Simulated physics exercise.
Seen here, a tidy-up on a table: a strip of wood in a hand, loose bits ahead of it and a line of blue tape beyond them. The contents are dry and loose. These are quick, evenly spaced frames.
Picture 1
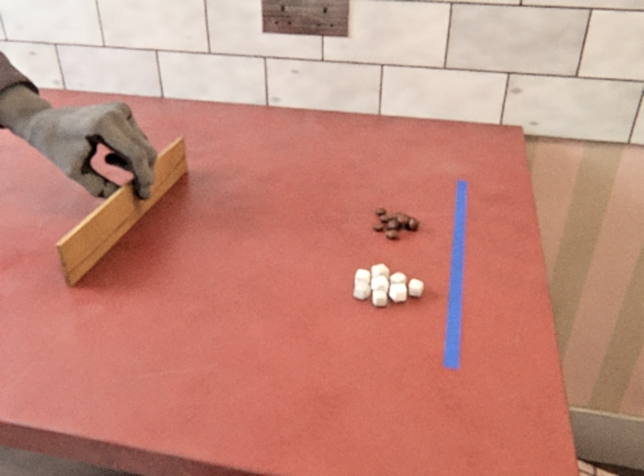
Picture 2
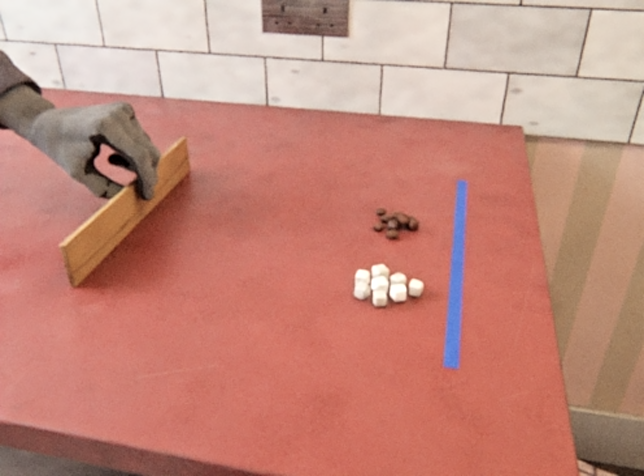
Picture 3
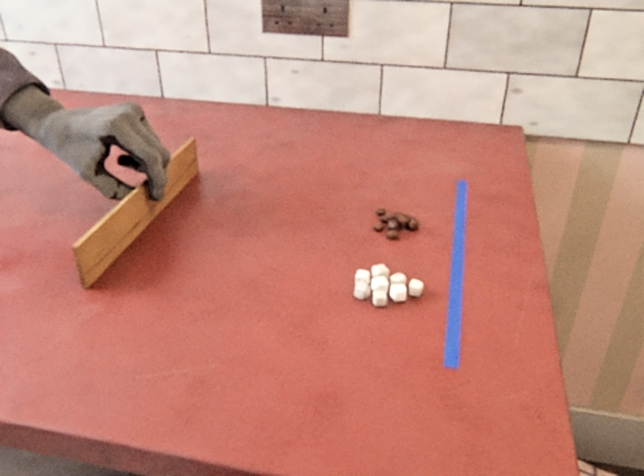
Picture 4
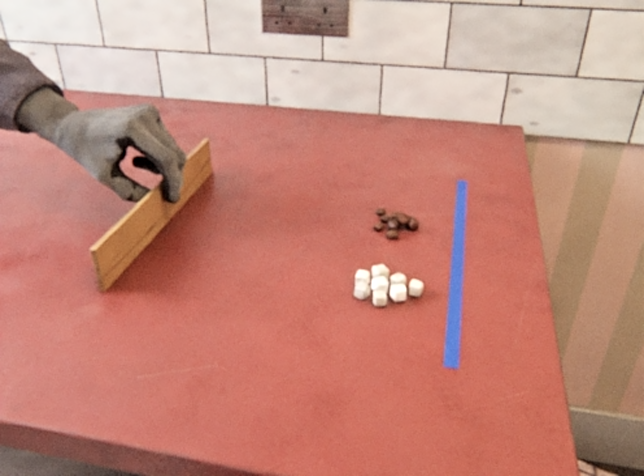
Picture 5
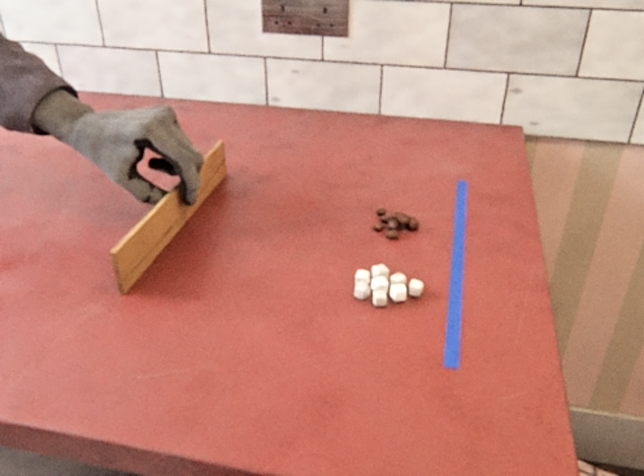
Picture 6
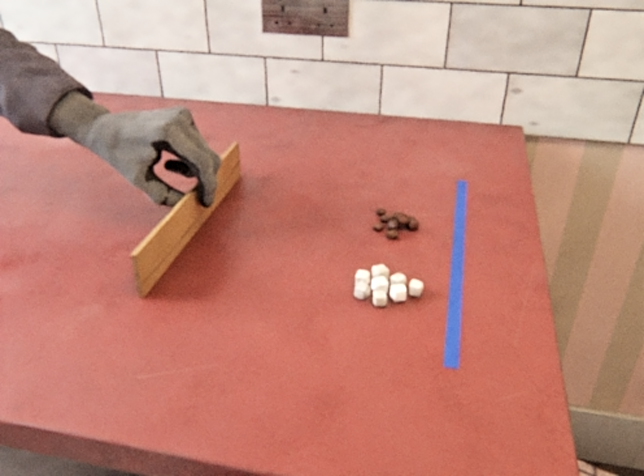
A gloved hand sliding a wooden strip rightward across a red table, with white cubes and dark pieces lying still near blue tape.
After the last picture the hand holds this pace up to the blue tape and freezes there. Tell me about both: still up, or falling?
Front portion: It remains up there. Back portion: It remains up there.
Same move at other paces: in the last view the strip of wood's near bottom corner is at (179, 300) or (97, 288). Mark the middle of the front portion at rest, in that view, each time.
Around (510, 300) in the first try, (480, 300) in the second.
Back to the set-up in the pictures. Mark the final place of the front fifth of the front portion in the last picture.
Roughly at (499, 298).
Then, 0.45 s past the last view, strip of wood still moving, near (333, 203); front portion all on the table, its front near (416, 288); back portion all on the table, its front near (414, 225).
Then, 0.92 s past the last view, strip of wood stopped at the blue tape; front portion all on the table, its front near (505, 299); back portion all on the table, its front near (501, 234).
Then, 1.20 s past the last view, strip of wood stopped at the blue tape; front portion all on the table, its front near (508, 299); back portion all on the table, its front near (505, 235).
Finally, strip of wood stopped at the blue tape; front portion all on the table, its front near (508, 299); back portion all on the table, its front near (505, 235).
